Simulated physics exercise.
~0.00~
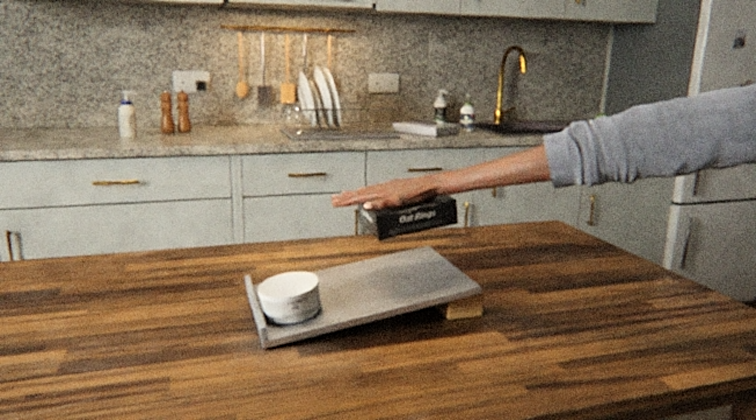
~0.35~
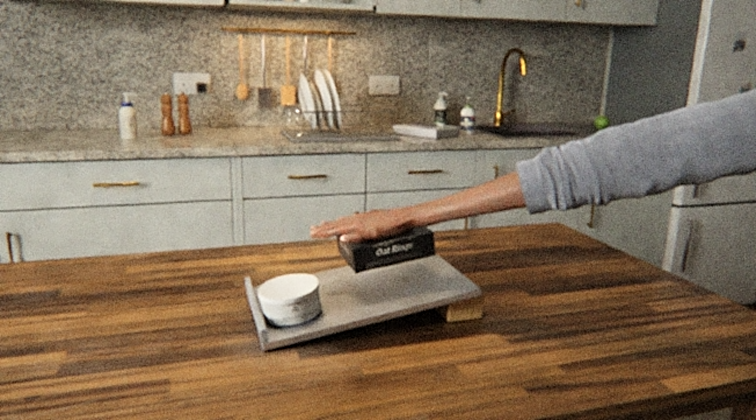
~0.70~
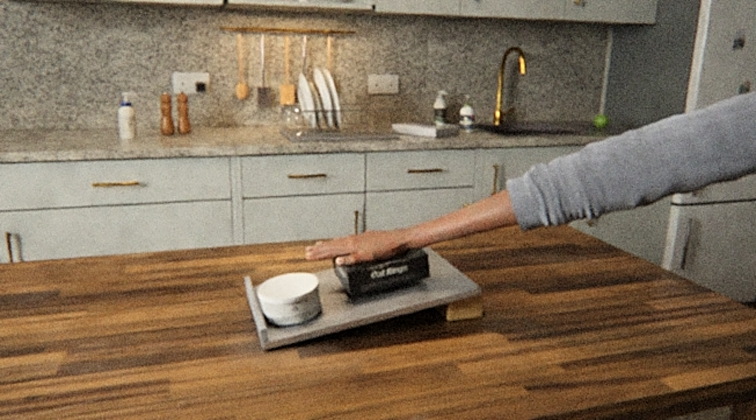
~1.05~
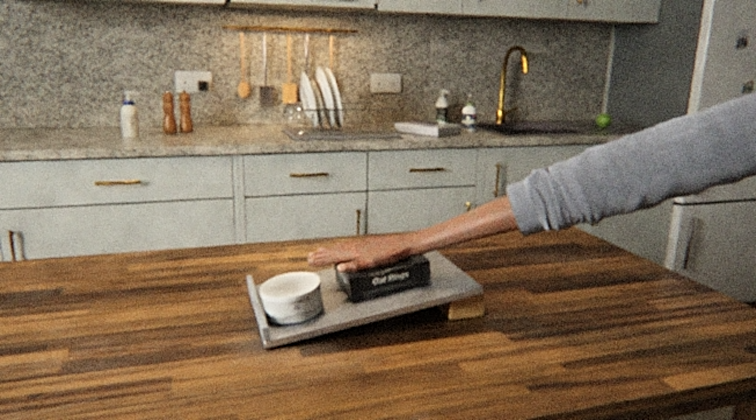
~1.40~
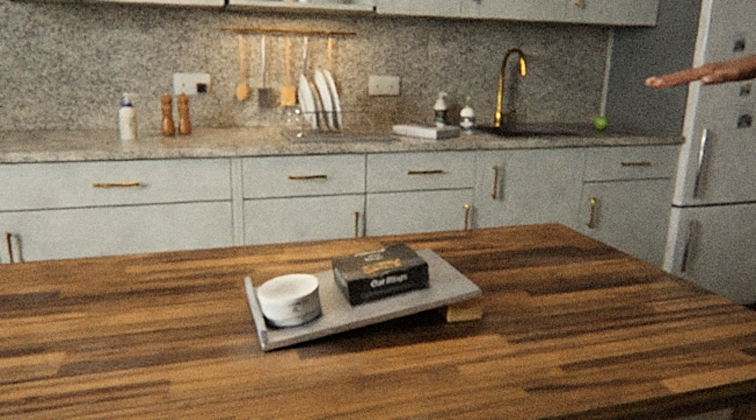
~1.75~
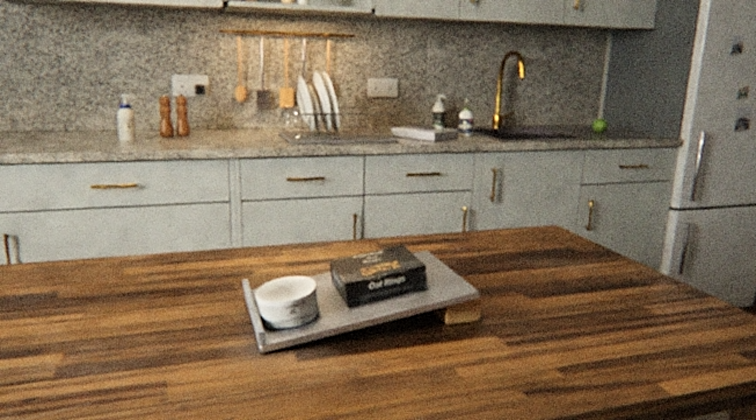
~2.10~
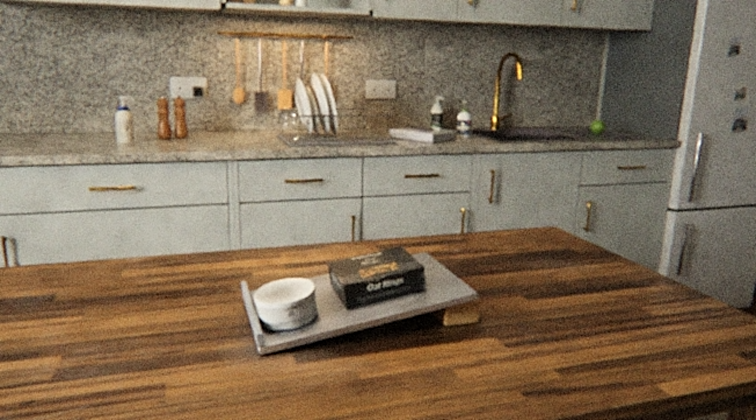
In a kitchen with pale cabinets and a speckled backsplash, a slightly swaying view looks across a wooden counter. On it, a grey board slopes gently down to the left, its right end propped on a small wooden block, with a round white tub resting at the lipped lower end. An arm in a grey sleeve reaches in from the right, carrying a black packet left and down onto the middle of the board. The hand lets go and withdraws to the right, out of view. The packet stays where it was put, and the tub and board remain still.
